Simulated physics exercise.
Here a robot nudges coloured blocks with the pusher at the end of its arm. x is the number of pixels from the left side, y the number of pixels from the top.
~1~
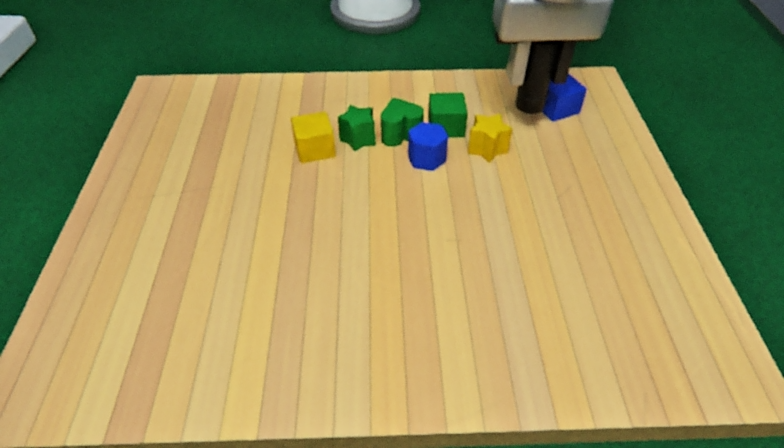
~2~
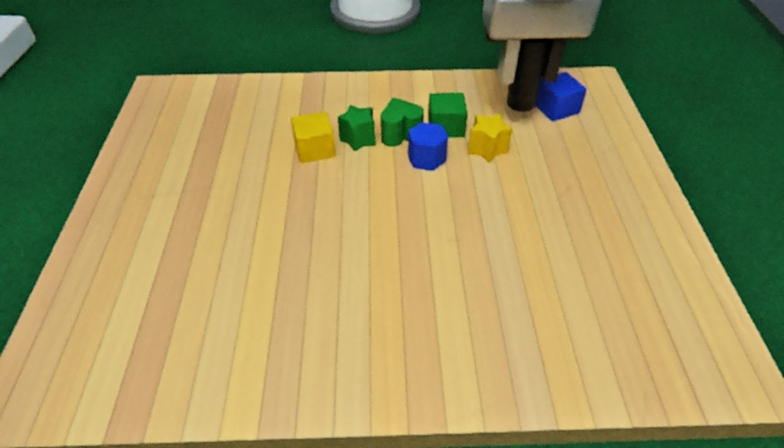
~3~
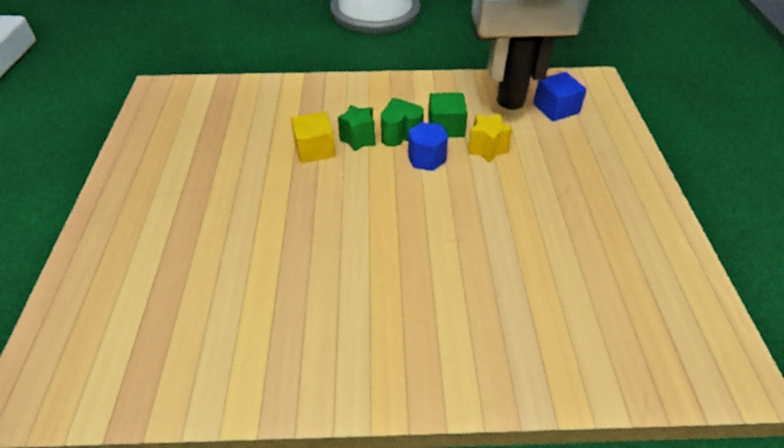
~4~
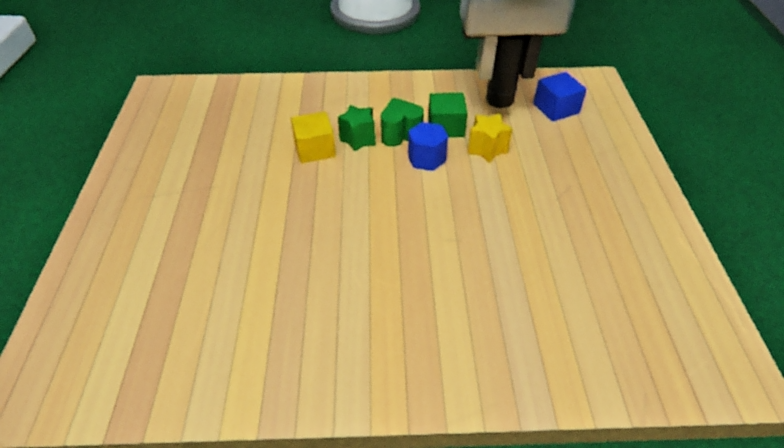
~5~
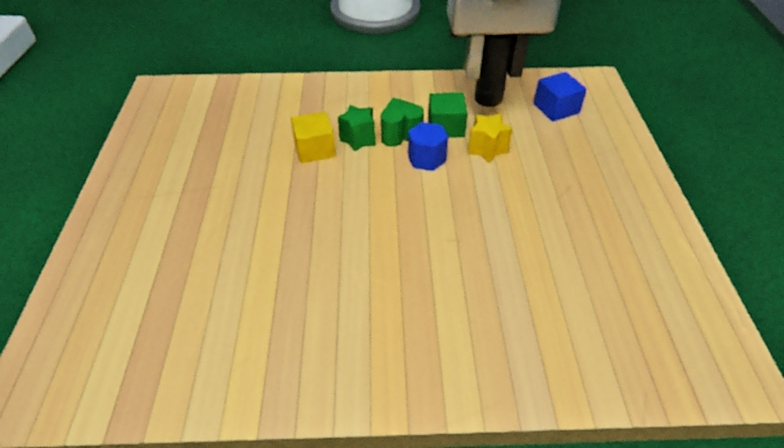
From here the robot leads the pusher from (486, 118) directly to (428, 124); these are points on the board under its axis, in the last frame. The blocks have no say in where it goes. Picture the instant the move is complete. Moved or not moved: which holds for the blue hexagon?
Shifted.
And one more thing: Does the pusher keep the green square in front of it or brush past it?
It keeps leading.
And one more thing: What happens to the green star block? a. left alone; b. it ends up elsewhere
b - it ends up elsewhere.
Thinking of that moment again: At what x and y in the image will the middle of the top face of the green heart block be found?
Its top middle will sit at (371, 124).
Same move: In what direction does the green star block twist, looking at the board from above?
Clockwise rotation.
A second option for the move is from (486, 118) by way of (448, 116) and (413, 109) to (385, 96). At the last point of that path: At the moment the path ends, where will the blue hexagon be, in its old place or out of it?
At the moment the path ends, the blue hexagon still stands where it did.
On the path given first. Halfway along, pusher (458, 103); green heart block (394, 112), turned 15° clockwise; green square (432, 107), turned 30° anticlockwise.
At the end, pusher (429, 106); green star block (339, 117), turned 35° clockwise; green heart block (371, 124), turned 15° clockwise; blue hexagon (424, 140), turned 30° anticlockwise; green square (408, 114), turned 50° anticlockwise.
